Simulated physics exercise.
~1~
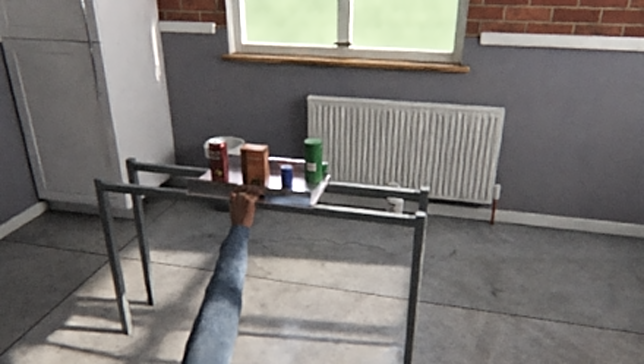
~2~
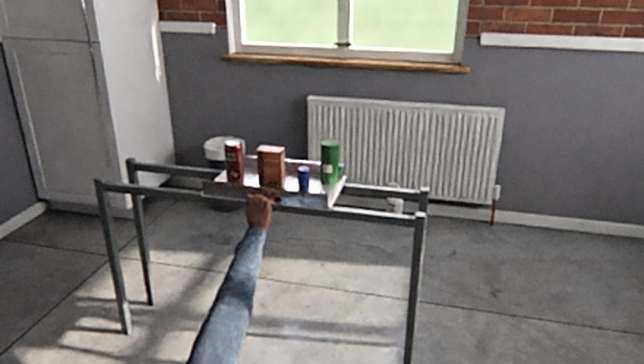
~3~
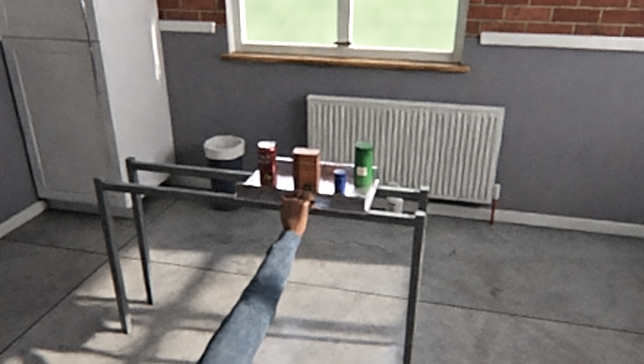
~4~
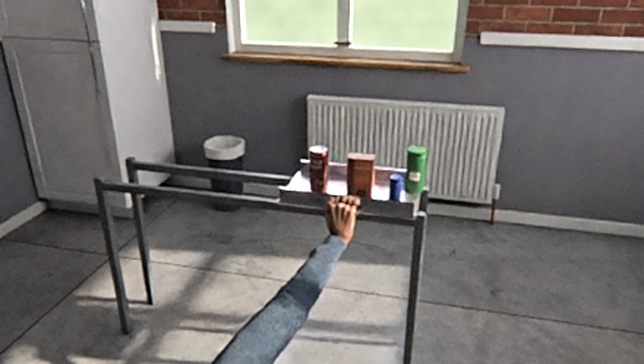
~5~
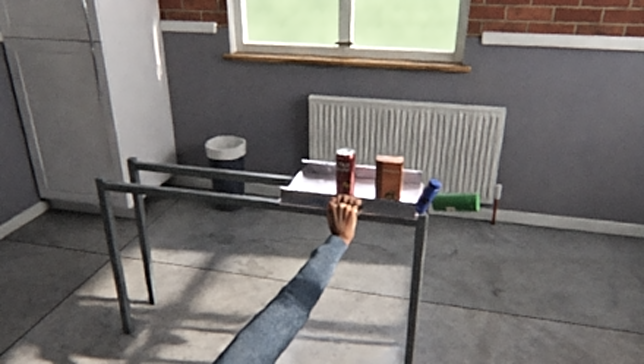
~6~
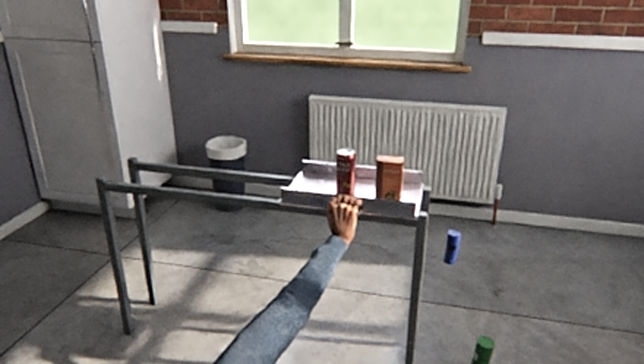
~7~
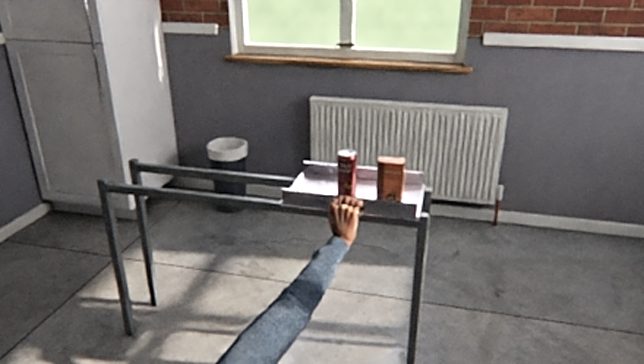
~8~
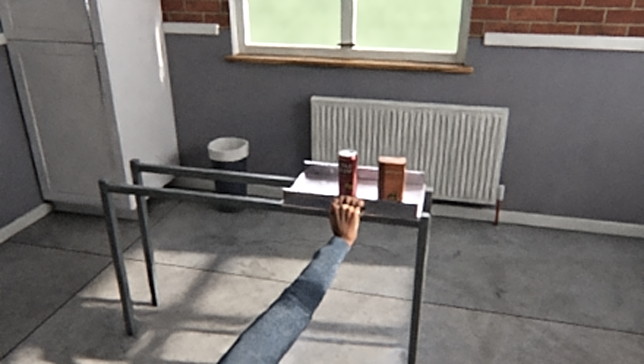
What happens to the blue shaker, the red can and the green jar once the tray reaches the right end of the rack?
The blue shaker and the green jar go over the right end of the tray and fall, while the red can slides a little and stays upright on the tray.
